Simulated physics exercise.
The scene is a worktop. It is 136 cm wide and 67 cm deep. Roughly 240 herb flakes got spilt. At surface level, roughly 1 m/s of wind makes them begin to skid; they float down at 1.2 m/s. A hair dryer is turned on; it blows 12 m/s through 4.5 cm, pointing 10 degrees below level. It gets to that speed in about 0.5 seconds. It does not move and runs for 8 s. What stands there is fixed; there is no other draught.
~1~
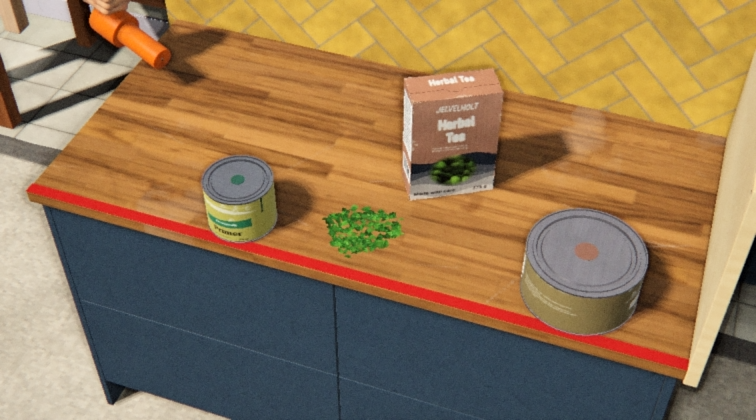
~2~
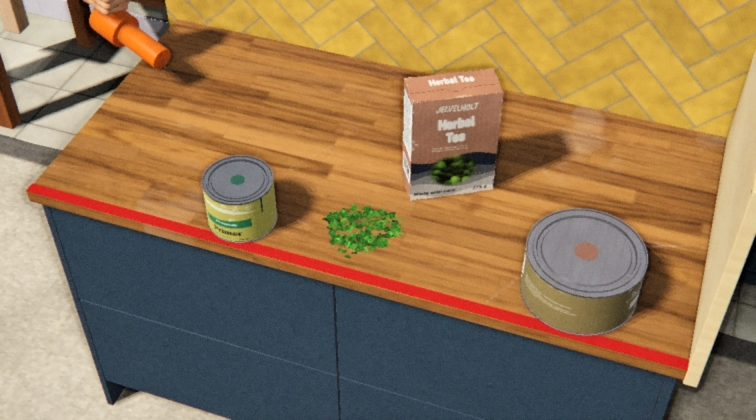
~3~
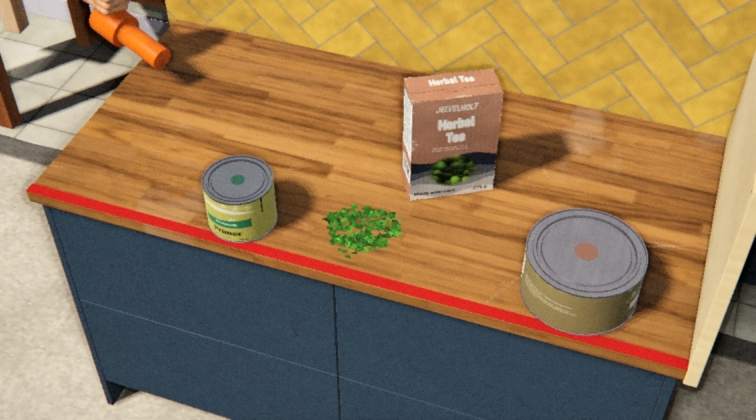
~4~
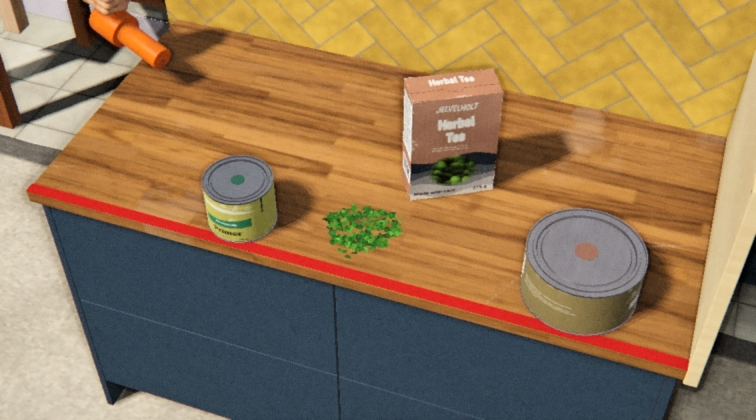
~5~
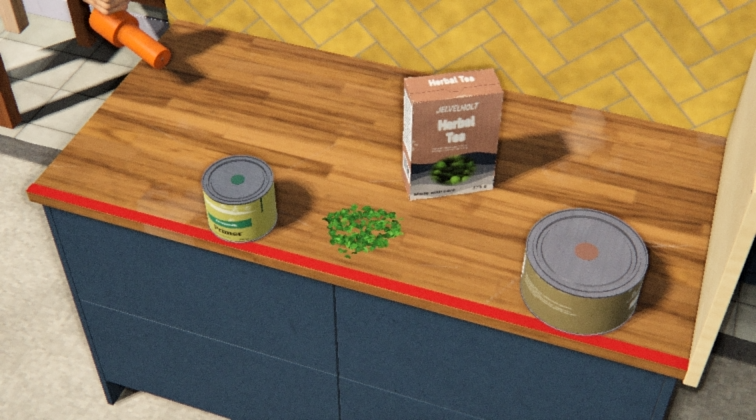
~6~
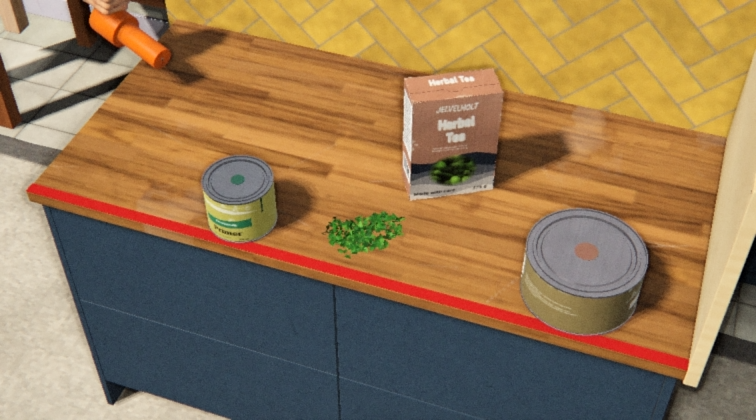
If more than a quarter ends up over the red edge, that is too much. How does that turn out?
I suspect that edge gives up more than a quarter.
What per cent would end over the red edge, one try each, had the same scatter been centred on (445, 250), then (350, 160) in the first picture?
It goes 60 % first, then 20 %.
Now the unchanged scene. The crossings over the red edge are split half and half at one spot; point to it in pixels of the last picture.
(425, 300).
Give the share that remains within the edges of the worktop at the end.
Roughly 0 %.
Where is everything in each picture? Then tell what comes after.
In the first frame, the middle of the herb flakes is near (360, 228), none has stirred yet and the mouth of the hair dryer is at (162, 59).
In the second frame, the middle of the herb flakes is near (360, 228), none has stirred yet and the red edge is centred on (329, 274).
In the third frame, the middle of the herb flakes is near (360, 228), none has stirred yet, the top of a carton is at (454, 85) and the top of a tin is at (238, 179).
In the fourth frame, the middle of the herb flakes is near (360, 228) and none has stirred yet.
In the fifth frame, the middle of the herb flakes is near (360, 228) and none has stirred yet.
In the sixth frame, the middle of the herb flakes is near (361, 232), the farthest in sight from the hair dryer is at (401, 235) and about 15 % have left their places.
Then, 1.2 s after the last picture, 98 % are over the red edge; 98 % have settled or left.
Then, 2.1 s after the last picture, 99 % are over the red edge; 98 % have settled or left.
Then, 4.0 s after the last picture, 99 % are over the red edge; 99 % have settled or left.
Then, 7.6 s after the last picture, at the end, 100 % are over the red edge.
